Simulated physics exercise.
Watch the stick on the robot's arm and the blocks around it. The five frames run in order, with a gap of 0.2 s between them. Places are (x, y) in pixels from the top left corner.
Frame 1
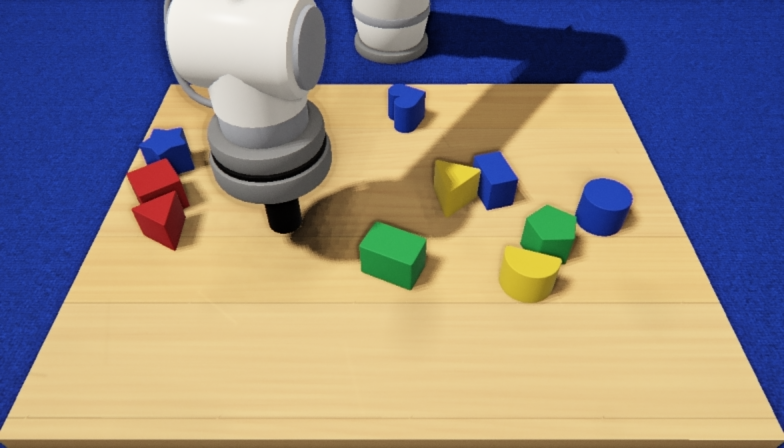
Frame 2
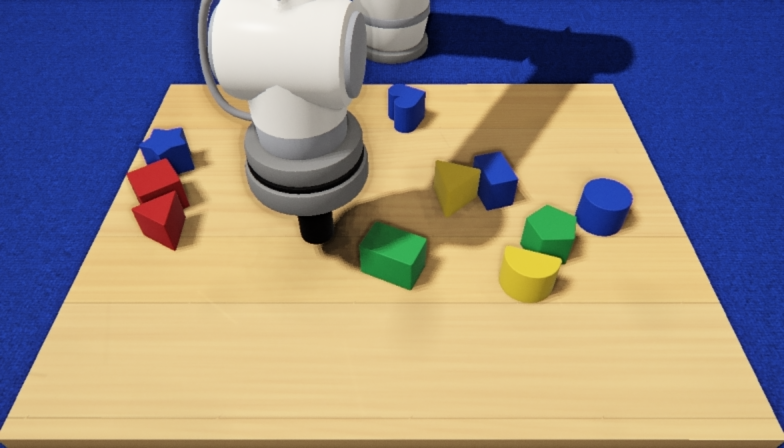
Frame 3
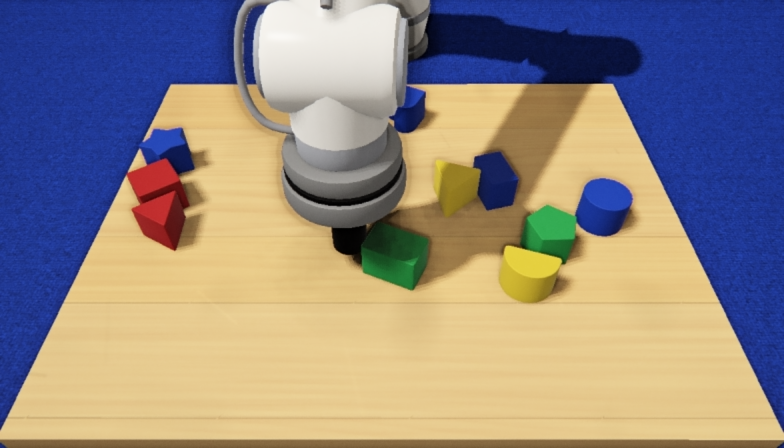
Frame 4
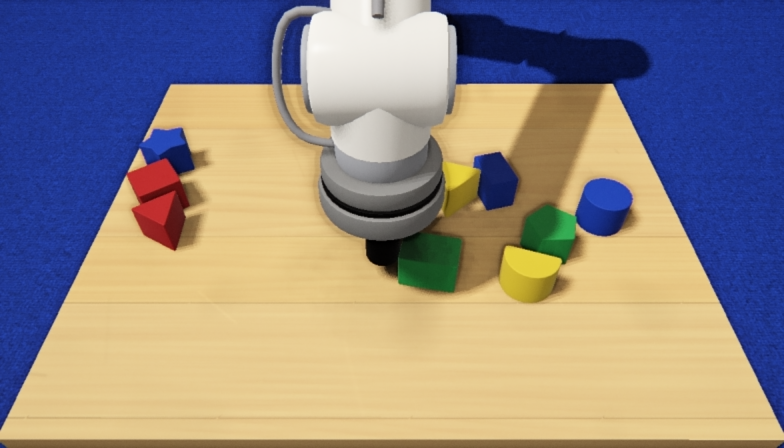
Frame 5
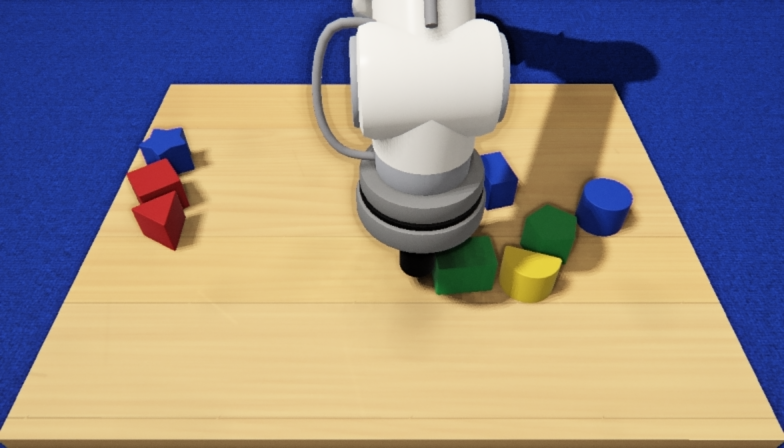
A white and gray robot arm with a black stick moves rightward across a wooden board, approaching a green rectangular block while the other blocks sit still. The stick meets the green block's left side and pushes it right, until it sits close beside the yellow D-shaped block.
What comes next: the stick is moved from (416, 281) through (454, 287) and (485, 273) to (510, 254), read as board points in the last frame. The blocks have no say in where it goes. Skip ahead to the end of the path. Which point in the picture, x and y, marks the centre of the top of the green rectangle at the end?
The green rectangle ends near (561, 225).
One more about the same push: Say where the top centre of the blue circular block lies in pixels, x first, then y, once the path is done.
If I read the scene right, the answer is (625, 186).
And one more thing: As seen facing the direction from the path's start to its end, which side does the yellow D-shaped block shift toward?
Facing from start to end, it will go to the right.
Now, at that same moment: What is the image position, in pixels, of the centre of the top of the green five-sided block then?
It will likely be found at (604, 210).
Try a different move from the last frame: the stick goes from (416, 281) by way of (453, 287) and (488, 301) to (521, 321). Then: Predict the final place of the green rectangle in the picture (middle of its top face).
I'd guess (539, 255).
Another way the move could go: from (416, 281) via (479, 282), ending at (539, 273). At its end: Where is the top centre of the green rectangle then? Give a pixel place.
My best guess is (587, 234).
What follows on the original path. One third of the way, stick at (456, 270); green rectangle at (503, 252), turned 15° anticlockwise; yellow D-shaped block at (562, 261), turned 20° clockwise.
Two thirds of the way, stick at (488, 256); green rectangle at (535, 240); yellow D-shaped block at (588, 261), turned 60° clockwise; green five-sided block at (571, 215).
At the end, stick at (514, 237); green rectangle at (561, 225); yellow D-shaped block at (591, 261), turned 65° clockwise; green five-sided block at (604, 210), turned 15° clockwise; blue circular block at (625, 186).
